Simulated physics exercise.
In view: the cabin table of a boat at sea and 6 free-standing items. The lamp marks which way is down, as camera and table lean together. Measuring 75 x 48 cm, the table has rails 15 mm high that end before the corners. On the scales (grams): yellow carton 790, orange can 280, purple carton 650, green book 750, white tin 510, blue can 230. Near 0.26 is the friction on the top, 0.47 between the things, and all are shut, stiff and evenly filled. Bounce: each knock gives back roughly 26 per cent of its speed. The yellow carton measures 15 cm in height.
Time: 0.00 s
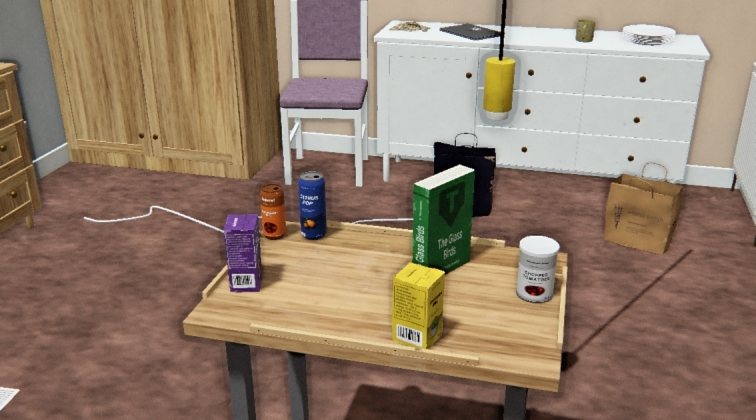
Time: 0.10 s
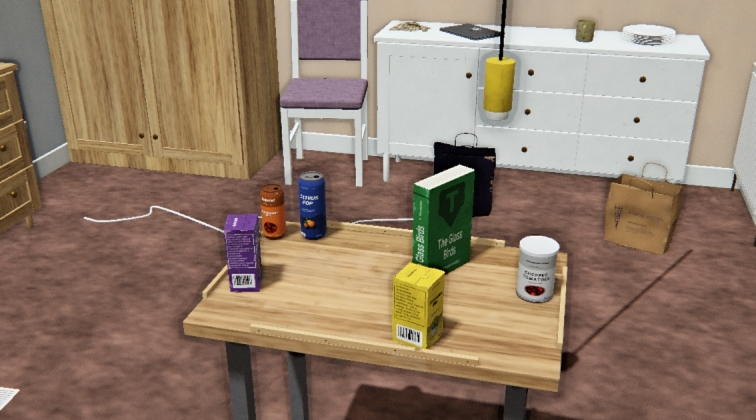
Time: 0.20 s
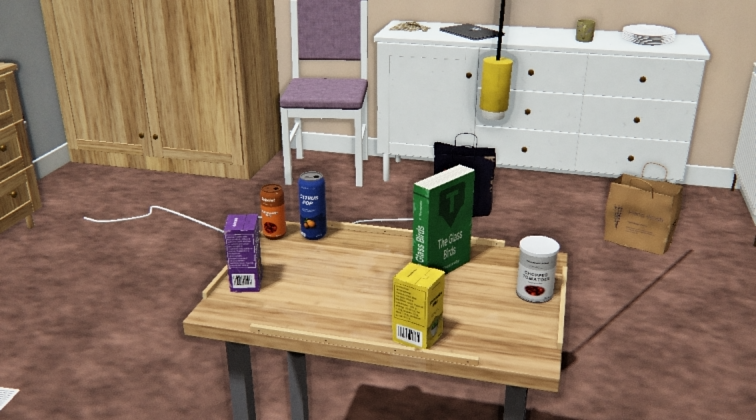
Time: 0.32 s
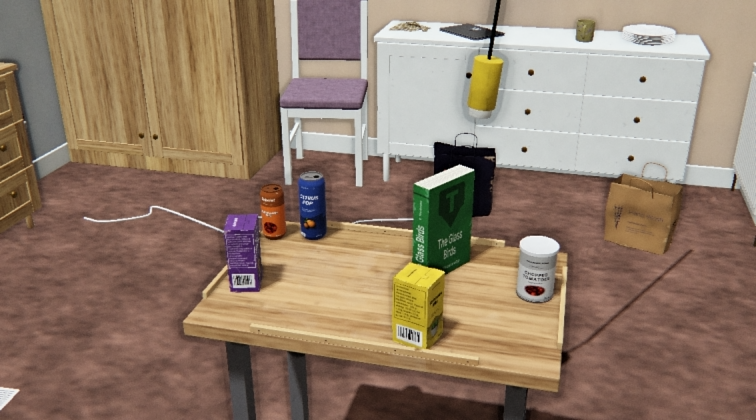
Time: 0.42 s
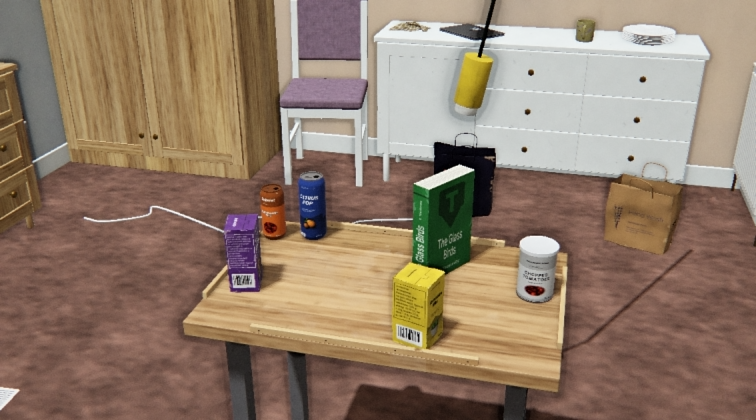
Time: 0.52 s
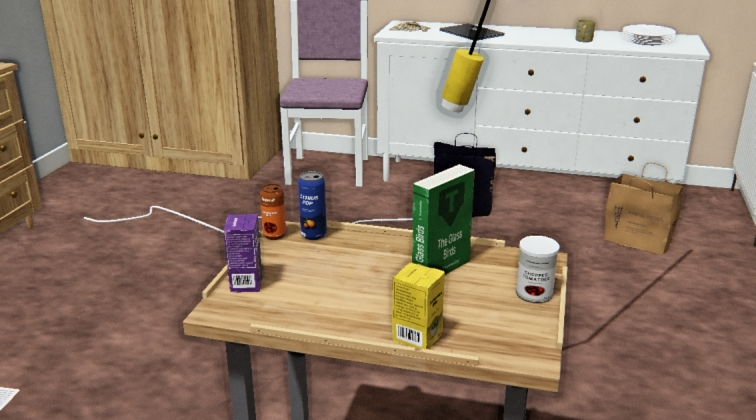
A wooden table with low rails stands on a brown carpeted floor in a boat's cabin, seen from slightly above, with a wardrobe, purple chair and white drawers behind. A purple carton, orange can and blue can stand at left, a green book and yellow carton nearer the middle, a white tin at right. The hanging yellow lamp swings leftward as camera and table lean left together, while the items stay in place.
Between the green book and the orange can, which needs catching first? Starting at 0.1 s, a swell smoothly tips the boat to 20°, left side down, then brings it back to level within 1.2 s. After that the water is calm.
Of the two named, the first.
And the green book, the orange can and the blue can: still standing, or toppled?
In the last frame the green book does not stay up, the orange can remains up and the blue can remains up.
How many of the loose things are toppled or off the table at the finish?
The answer is 1.
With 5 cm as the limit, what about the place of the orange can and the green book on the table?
First the orange can: It stays in position; then the green book: It departs its position.
After 0.82 s, floor tilted 18°, left side down; green book 27° off its base near (425, 218); yellow carton moved 3 cm; blue can moved 3 cm.
After 0.92 s, floor tilted 14°, left side down; green book 61° off its base near (404, 225); yellow carton moved 6 cm; white tin moved 6 cm.
After 1.02 s, floor tilted 9°, left side down; green book on its side near (382, 231); yellow carton moved 8 cm; white tin moved 8 cm.
After 1.12 s, floor tilted 4°, left side down; green book on its side near (364, 233); yellow carton moved 10 cm; white tin moved 10 cm.
In the end (1.8 s), toppled on the table, green book; not toppled but over 5 cm from the start, yellow carton and white tin; the other 3 under 5 cm from the start. At the end, from the last picture's camera, green book near (350, 236), orange can near (271, 211). Green book went at 0.86 s; orange can was never lost.
